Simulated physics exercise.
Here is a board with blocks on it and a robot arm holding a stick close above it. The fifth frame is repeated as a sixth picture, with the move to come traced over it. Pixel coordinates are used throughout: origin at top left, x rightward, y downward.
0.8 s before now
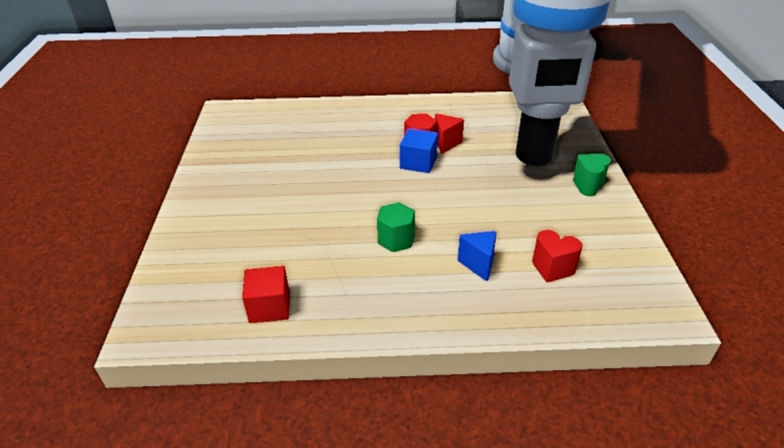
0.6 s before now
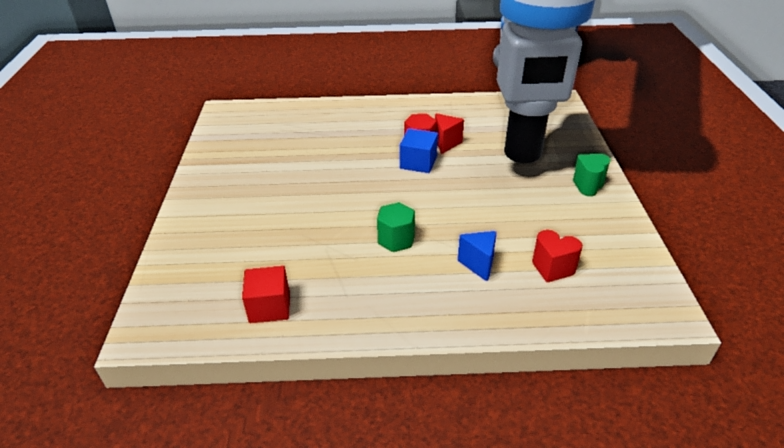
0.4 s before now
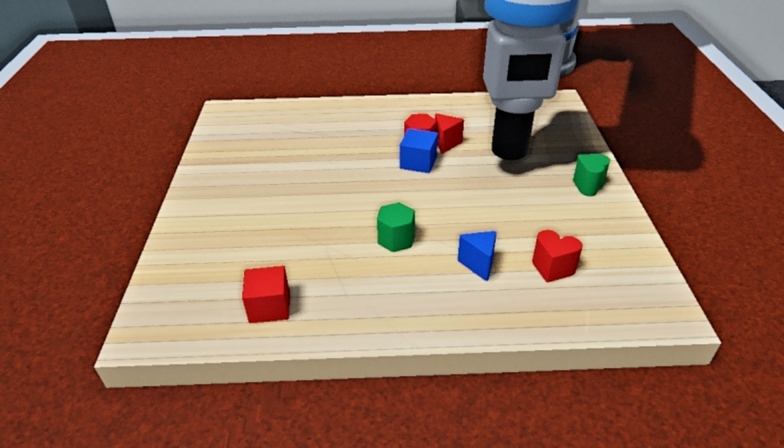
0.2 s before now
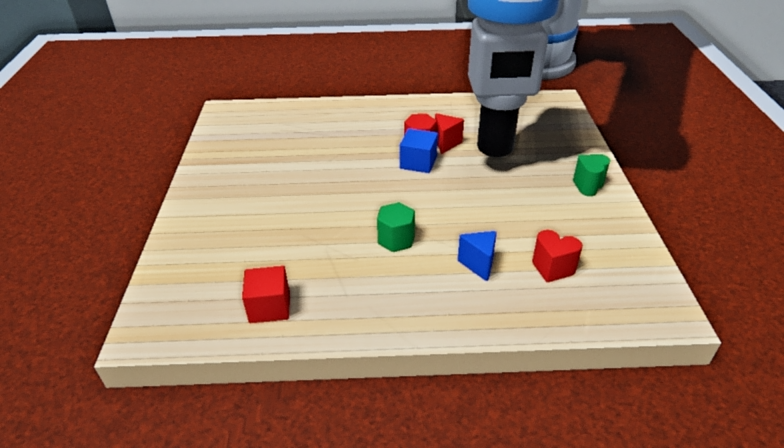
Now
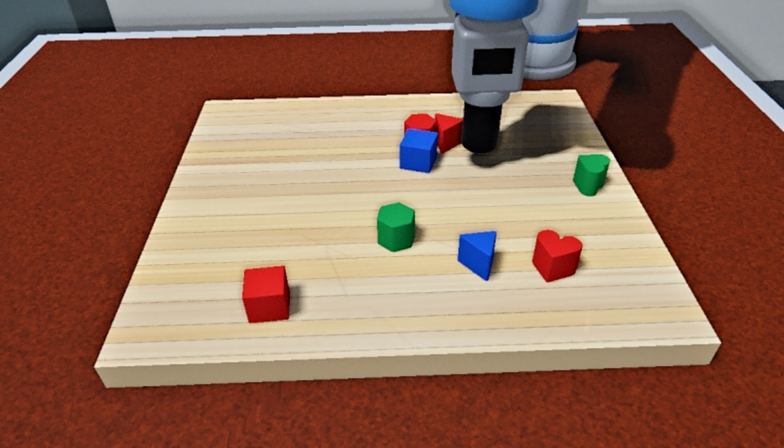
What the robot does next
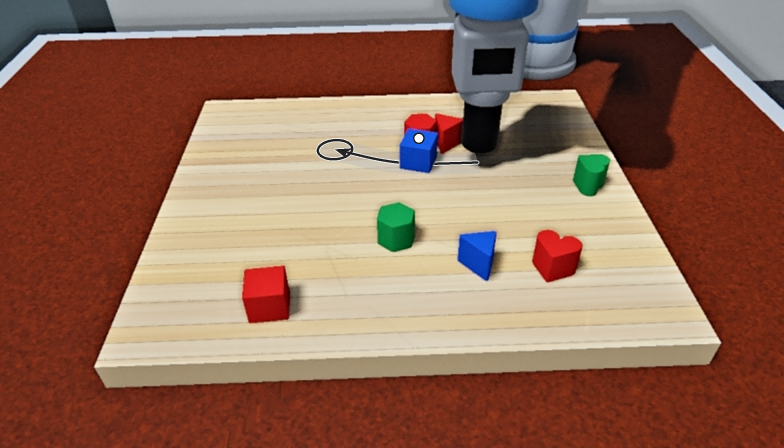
On a wooden board, a robot arm moving its black stick left toward a red triangular block while the scattered blocks stay still.
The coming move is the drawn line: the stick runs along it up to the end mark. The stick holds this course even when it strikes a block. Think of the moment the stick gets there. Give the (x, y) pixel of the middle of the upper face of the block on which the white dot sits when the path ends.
My best guess is (300, 132).
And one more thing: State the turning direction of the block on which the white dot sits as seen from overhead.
Looking down on the board, it turns counter-clockwise.
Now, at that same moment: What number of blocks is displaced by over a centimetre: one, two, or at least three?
One gets moved.
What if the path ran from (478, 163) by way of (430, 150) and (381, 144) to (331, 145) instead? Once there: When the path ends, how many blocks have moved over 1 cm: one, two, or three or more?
Moved: 3 or more.
The line goes from (478, 163) by way of (403, 163) to (335, 149); the dot is on the blue square block.
What follows on the original path. One third of the way, stick (427, 146); blue square block (393, 138).
Two thirds of the way, stick (378, 142); blue square block (344, 136), turned 20° anticlockwise.
At the end, stick (333, 132); blue square block (300, 132), turned 45° anticlockwise; red triangular block unmoved.
